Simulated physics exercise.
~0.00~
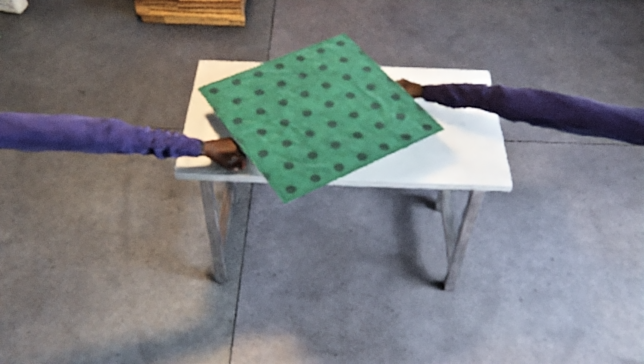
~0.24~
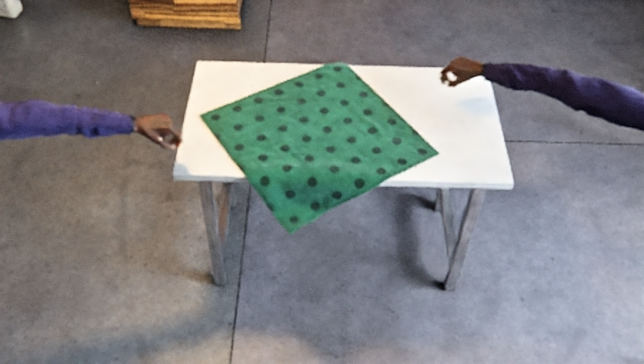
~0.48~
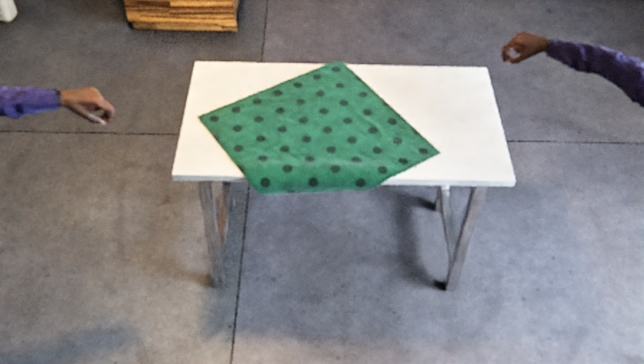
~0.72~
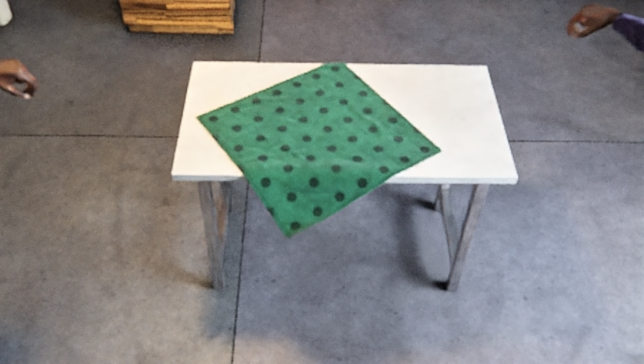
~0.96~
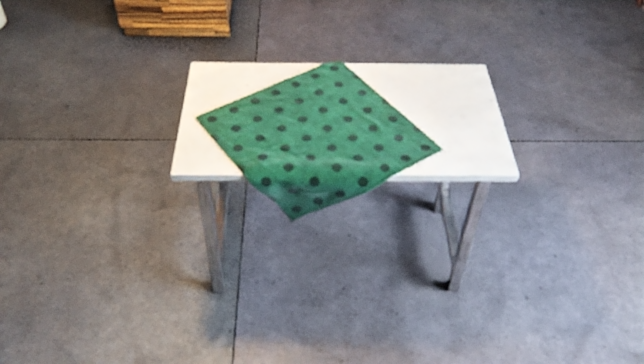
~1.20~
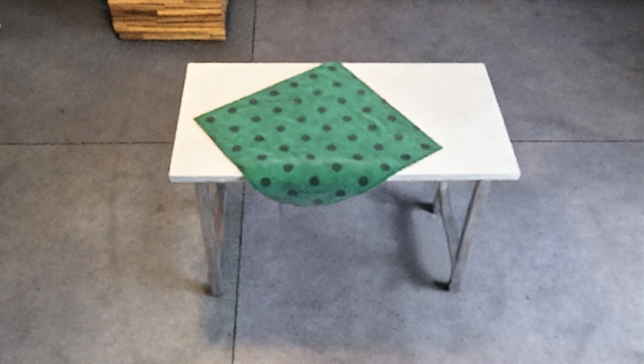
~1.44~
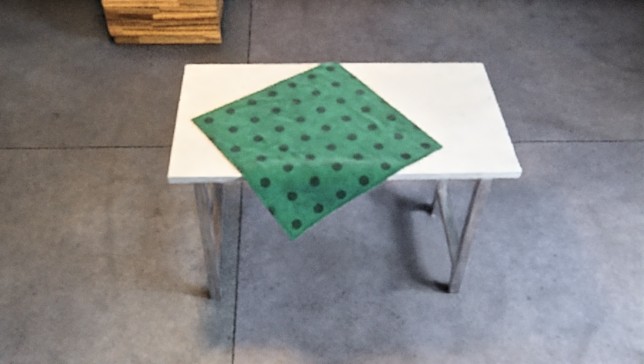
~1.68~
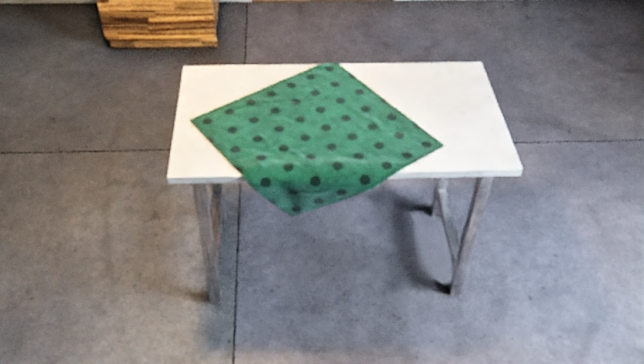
Green spotted cloth dropping from two hands onto a white table, its overhanging front corner flapping as it stays on top.
